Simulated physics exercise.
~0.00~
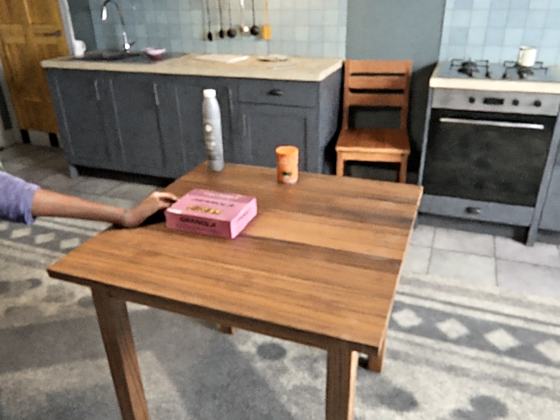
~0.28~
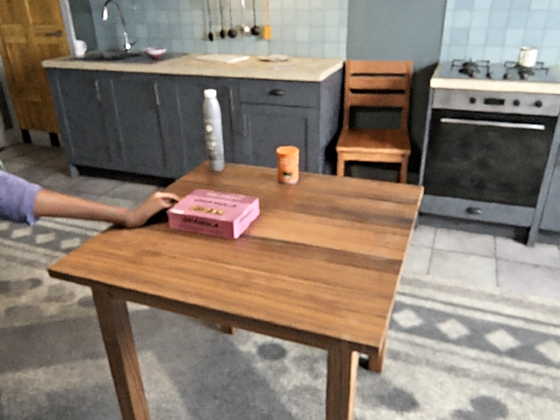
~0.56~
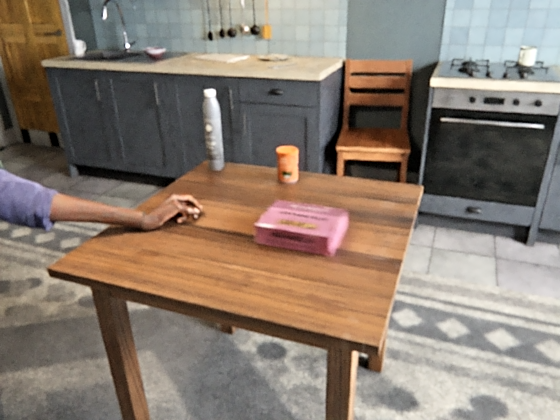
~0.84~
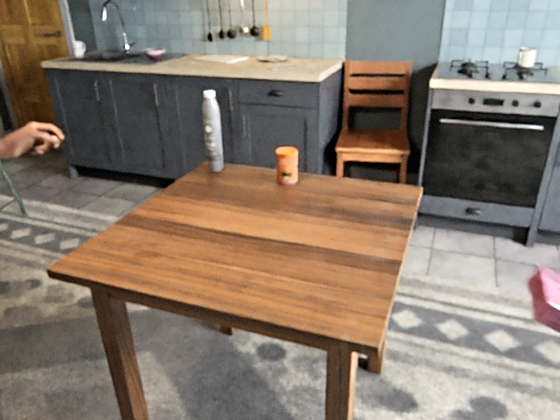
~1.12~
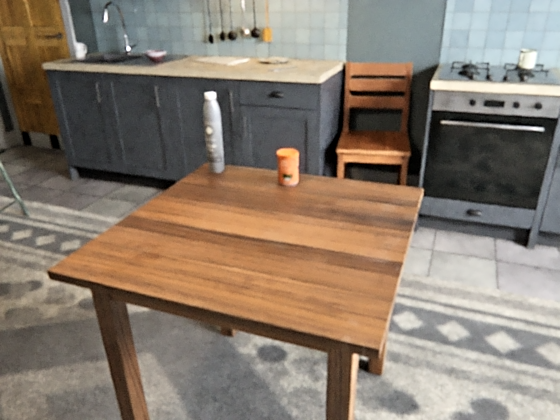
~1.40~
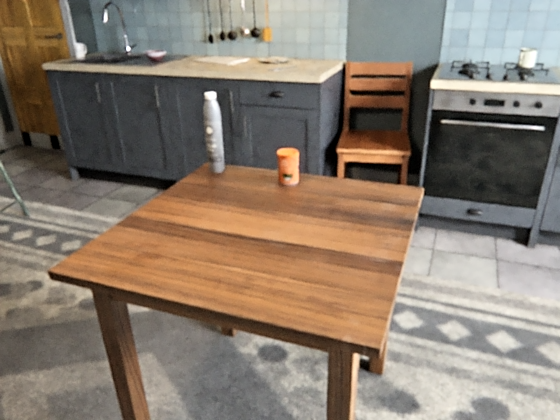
A pink packet shoved by a hand slides right and flies off the wooden table.
